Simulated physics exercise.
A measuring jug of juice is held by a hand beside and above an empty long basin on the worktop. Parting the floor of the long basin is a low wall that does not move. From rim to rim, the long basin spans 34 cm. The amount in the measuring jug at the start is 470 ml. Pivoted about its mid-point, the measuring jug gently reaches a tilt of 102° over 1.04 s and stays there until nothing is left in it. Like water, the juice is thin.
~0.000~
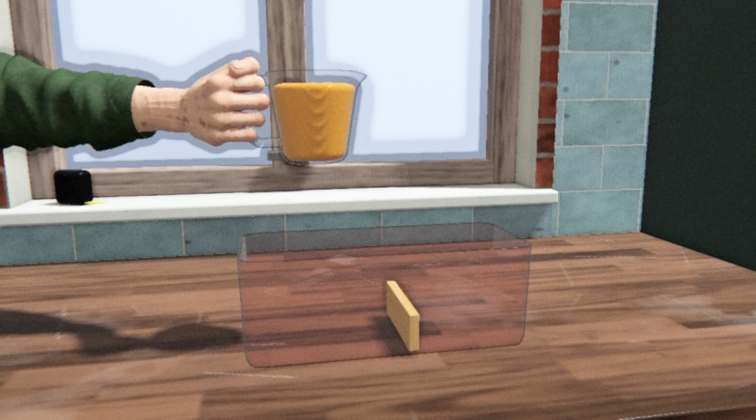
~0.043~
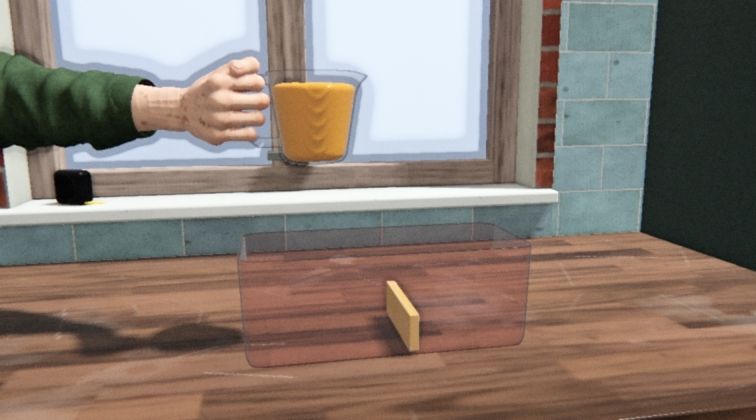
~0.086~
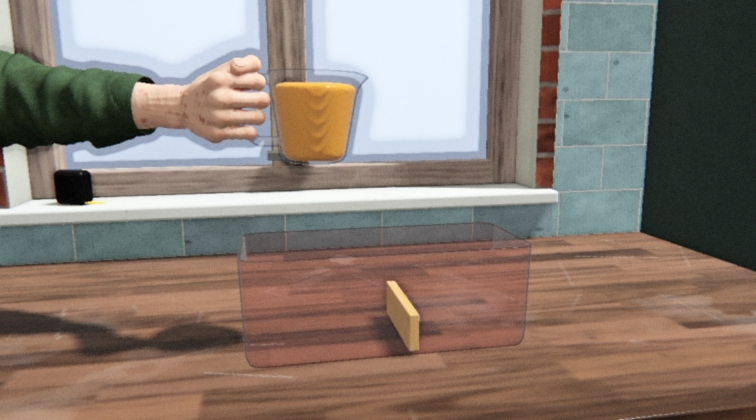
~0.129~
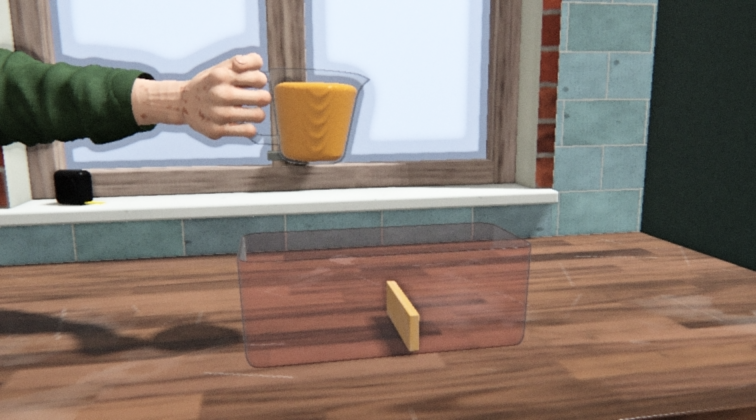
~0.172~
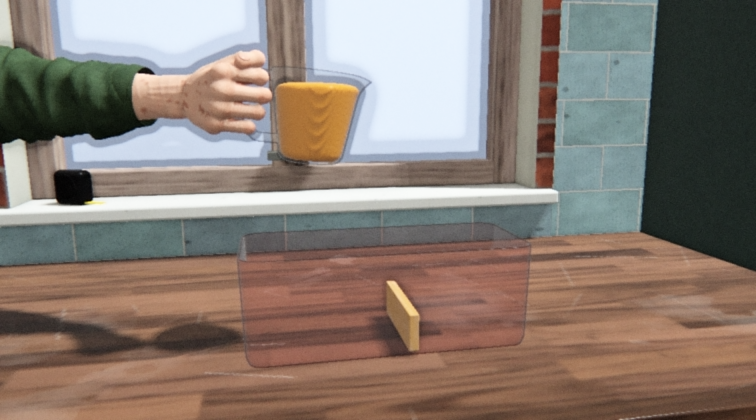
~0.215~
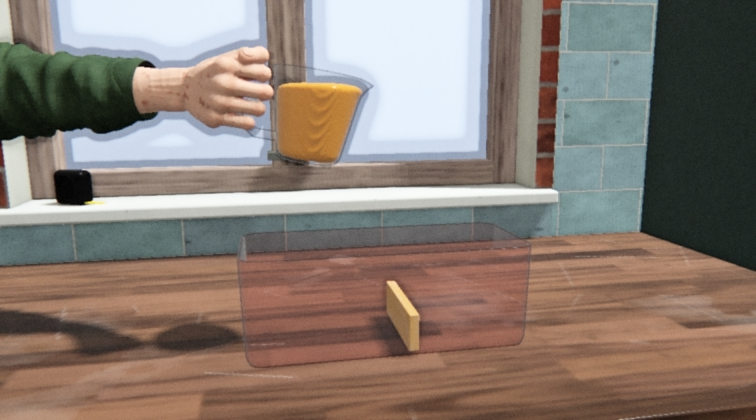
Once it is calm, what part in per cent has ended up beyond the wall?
About 89 per cent ends up there.
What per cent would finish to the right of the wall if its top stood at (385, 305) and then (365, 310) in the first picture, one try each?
Result: 95 per cent, then 95 per cent.
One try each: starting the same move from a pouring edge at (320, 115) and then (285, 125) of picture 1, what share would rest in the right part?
In order, 5 and 5 per cent.
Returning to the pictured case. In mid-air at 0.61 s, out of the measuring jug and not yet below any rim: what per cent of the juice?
I'd say close to 22 per cent.
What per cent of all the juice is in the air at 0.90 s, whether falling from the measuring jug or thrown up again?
Near 20 per cent, I'd say.
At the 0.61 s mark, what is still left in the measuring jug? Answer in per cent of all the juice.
72 %.
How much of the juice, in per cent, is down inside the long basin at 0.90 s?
That comes to about 62 percent.
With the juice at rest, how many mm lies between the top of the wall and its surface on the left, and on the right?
Measured: Left around 44 mm, right around 22 mm.
By 0.61 s the tilt is 65° and 73 per cent is still to pour, 0 is left of the wall and 5 right of it.
By 0.90 s the tilt is 98° and 17 per cent is still to pour, 2 is left of the wall and 61 right of it.
By 1.21 s the tilt is 102° and 0 per cent is still to pour, 9 is left of the wall and 89 right of it.
By 1.54 s the tilt is 102° and 0 per cent is still to pour, 10 is left of the wall and 89 right of it.
At rest 10 per cent lies left of the wall, 89 right of it and 1 outside.
